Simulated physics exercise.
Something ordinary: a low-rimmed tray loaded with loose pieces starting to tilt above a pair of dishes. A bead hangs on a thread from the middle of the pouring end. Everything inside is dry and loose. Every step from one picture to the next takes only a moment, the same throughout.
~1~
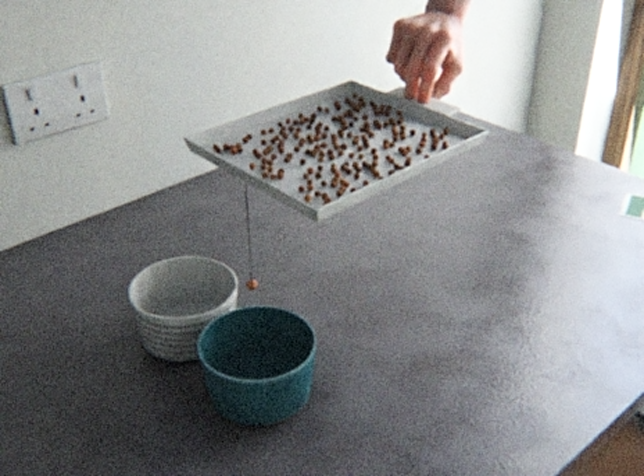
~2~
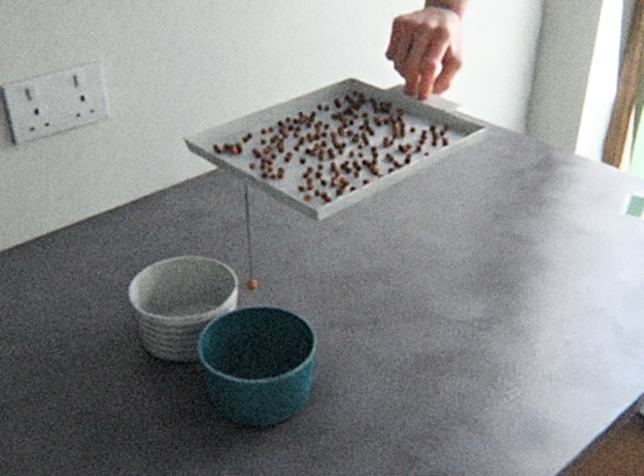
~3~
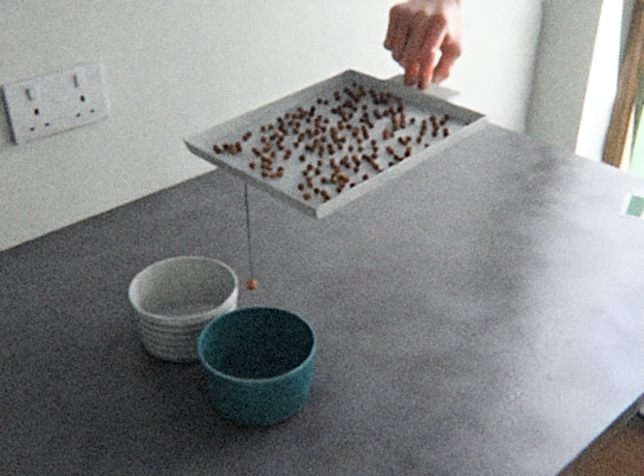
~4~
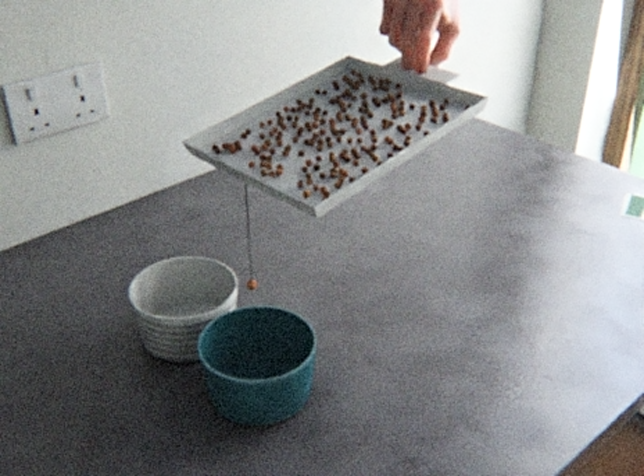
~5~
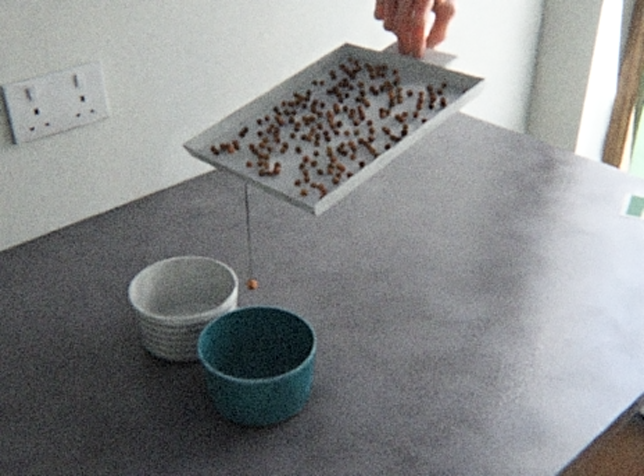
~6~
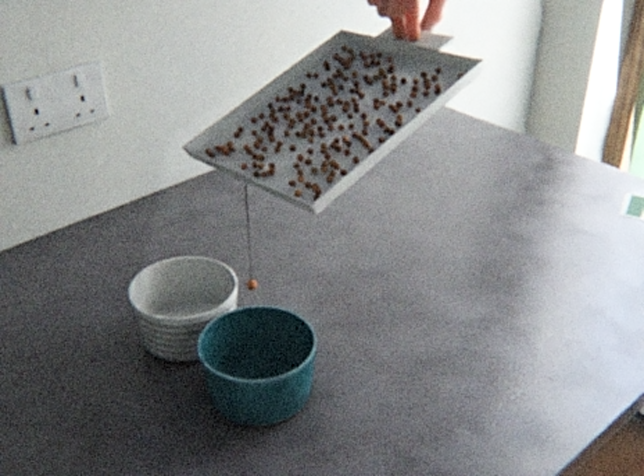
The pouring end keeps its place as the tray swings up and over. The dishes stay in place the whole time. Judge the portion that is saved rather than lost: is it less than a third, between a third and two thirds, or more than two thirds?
Goes beyond two thirds.
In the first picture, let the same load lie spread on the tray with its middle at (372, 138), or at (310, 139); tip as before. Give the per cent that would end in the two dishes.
You'd see roughly 90 per cent first and roughly 90 per cent second.
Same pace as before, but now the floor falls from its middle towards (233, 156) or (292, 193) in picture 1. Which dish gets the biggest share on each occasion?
For the first place you'd get the left-placed dish, for the second the right-placed dish.
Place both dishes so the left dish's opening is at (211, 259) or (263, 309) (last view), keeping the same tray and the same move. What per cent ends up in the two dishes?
In turn 50 and 20 in a hundred.
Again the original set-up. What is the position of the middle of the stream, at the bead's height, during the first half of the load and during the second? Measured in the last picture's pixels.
For the early half I get (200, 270), and for the late half (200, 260).
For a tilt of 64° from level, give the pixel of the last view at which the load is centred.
Roughly at (222, 165).
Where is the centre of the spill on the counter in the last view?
It's centred close to pixel (210, 364).
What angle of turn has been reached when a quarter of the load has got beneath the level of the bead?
About 90 degrees.
Just after the last frame, tray tipped steeply; the larger part on the tray; about a tenth in the left dish; just a few outside both; about a tenth in the air.
A moment on, tray tipped past a quarter turn; about a tenth on the tray; about a tenth in the right dish; roughly half in the left dish; about a tenth outside both; roughly a quarter in the air.
Further on, tray tipped past a quarter turn; about a tenth in the right dish; the larger part in the left dish; about a tenth outside both.
When it is over, tray tipped past a quarter turn; about a tenth in the right dish; the larger part in the left dish; about a tenth outside both.
